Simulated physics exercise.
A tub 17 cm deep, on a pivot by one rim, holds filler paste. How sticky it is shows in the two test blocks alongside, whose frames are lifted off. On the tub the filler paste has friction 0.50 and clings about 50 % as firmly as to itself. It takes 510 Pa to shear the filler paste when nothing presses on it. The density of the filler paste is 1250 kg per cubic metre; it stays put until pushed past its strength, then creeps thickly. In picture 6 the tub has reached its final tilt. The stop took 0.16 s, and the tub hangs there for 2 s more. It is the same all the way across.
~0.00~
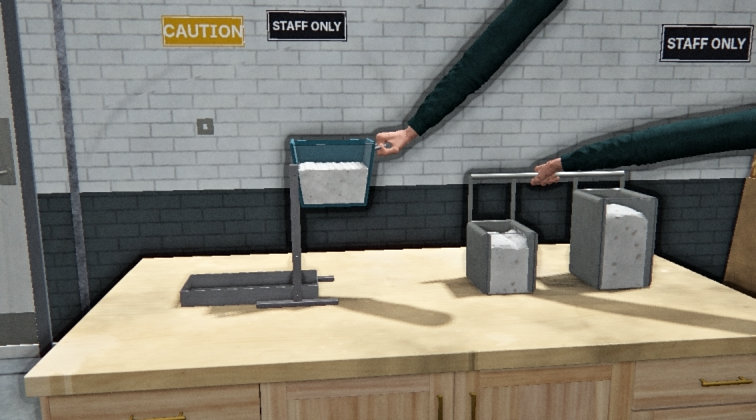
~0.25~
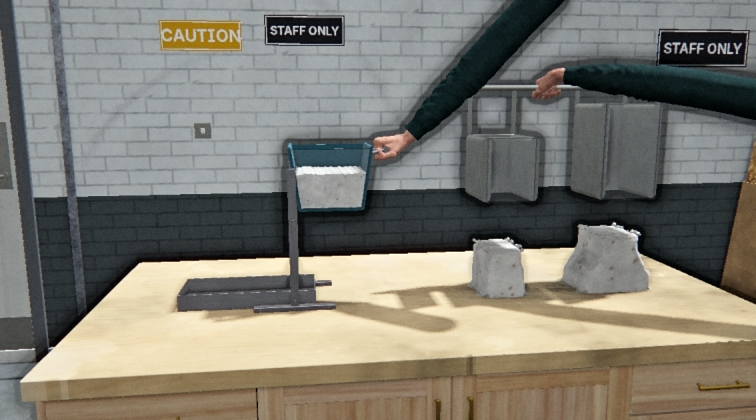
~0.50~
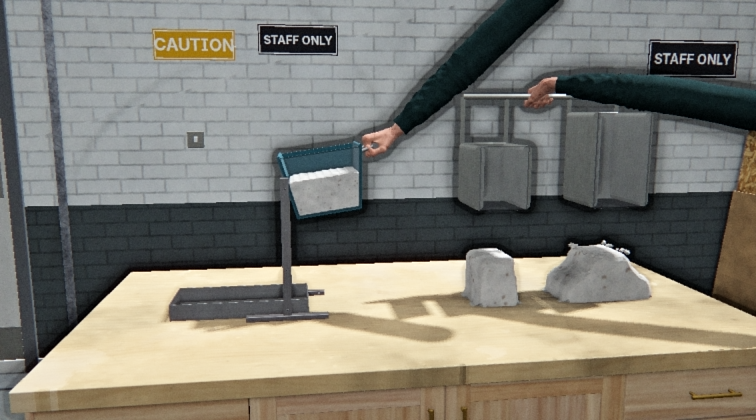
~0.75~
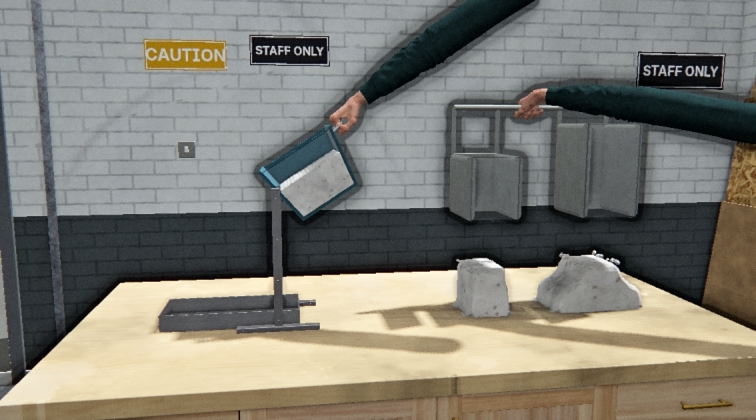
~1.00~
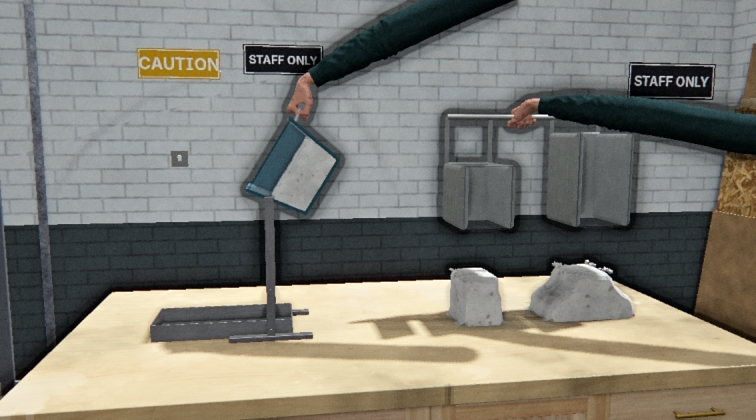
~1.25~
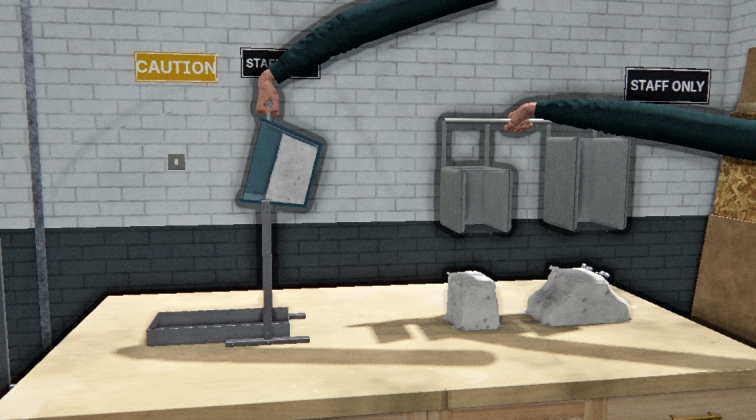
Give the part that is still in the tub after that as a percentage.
About 100 %.
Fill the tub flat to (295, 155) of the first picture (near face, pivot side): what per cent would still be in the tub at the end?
Then about 100 %.
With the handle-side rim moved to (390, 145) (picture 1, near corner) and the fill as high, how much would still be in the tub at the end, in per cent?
Then about 100 %.
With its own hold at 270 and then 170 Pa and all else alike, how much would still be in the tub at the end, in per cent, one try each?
In that order: 85 %, 65 %.
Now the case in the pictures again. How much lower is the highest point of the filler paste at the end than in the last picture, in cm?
About 0 cm.
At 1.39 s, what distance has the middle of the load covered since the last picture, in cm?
Some 0 cm.
By 1.39 s, the tub is at 76 degrees and holds 100 %.
By 1.56 s, the tub is at 76 degrees and holds 100 %.
By 1.73 s, the tub is at 76 degrees and holds 100 %.
By 1.90 s, the tub is at 76 degrees and holds 100 %.
By 3.25 s, at the end, the tub is at 76 degrees and holds 100 %.
